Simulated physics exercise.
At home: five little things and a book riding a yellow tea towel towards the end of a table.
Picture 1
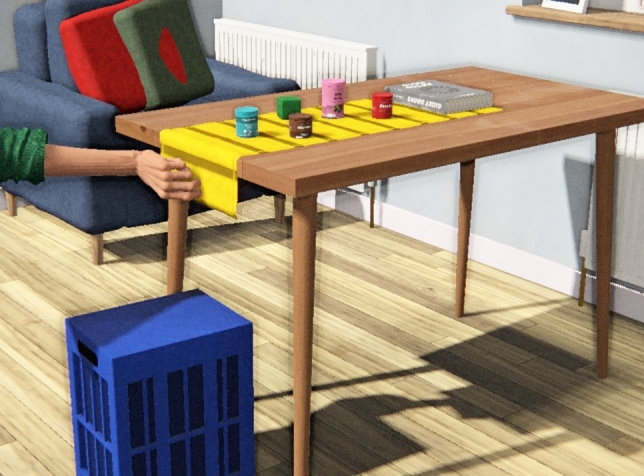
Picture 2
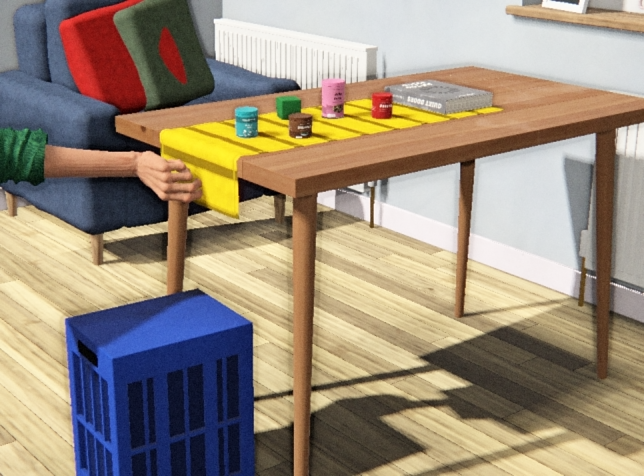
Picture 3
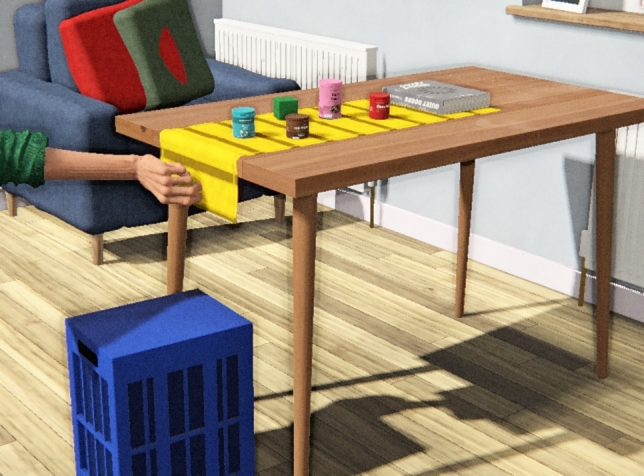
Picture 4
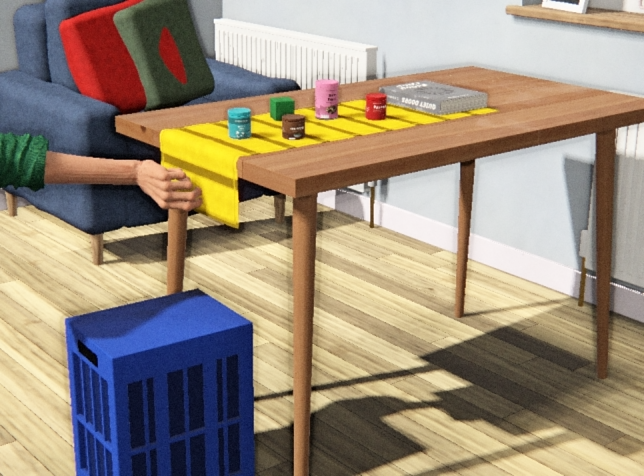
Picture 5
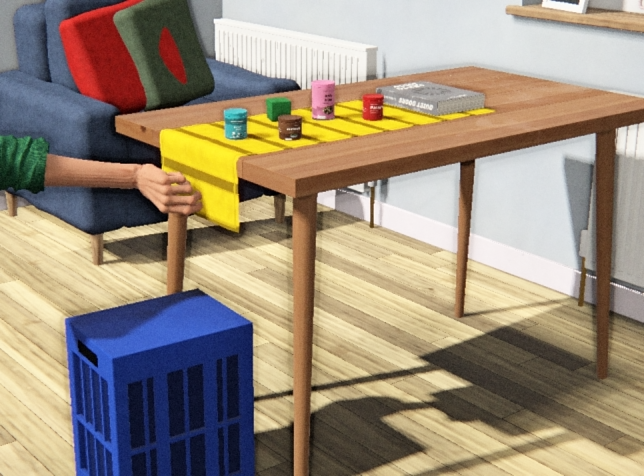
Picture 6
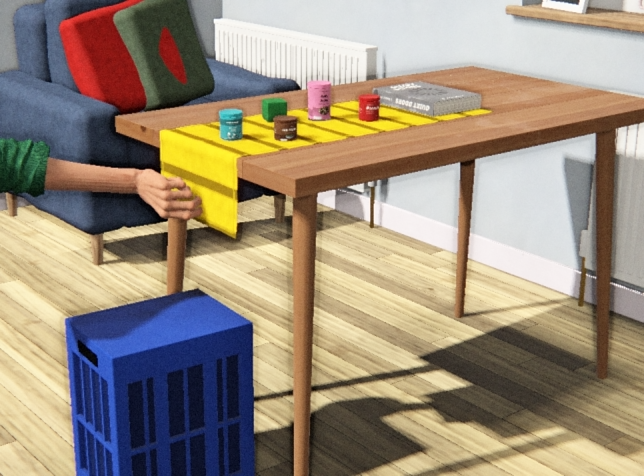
In a living room, a hand slowly pulled a yellow cloth down a little over the left end of a wooden table, and the small pots, green cube and book on it slid slightly left.
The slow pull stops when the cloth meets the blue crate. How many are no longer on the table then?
The table loses two.
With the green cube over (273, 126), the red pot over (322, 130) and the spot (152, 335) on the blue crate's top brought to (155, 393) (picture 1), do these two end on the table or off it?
The green cube is carried off; the red pot is carried off.
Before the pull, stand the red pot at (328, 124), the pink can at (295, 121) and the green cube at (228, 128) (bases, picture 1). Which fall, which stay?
The red pot remains up; the pink can remains up; the green cube is carried off.
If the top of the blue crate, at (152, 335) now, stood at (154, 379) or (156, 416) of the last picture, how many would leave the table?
The count: 3 and 4.
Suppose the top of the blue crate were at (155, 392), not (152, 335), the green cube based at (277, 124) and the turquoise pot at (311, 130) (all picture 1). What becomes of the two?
The green cube goes over, the turquoise pot comes down.
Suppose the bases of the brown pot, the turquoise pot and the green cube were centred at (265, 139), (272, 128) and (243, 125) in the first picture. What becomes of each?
The brown pot drops off; the turquoise pot goes over; the green cube tumbles off.
Early on, hem near (198, 268); turquoise pot gone.
Midway, hem on the crate; turquoise pot and brown pot gone.
Finally, hem on the crate; turquoise pot and brown pot gone. The count of fallen things is two.
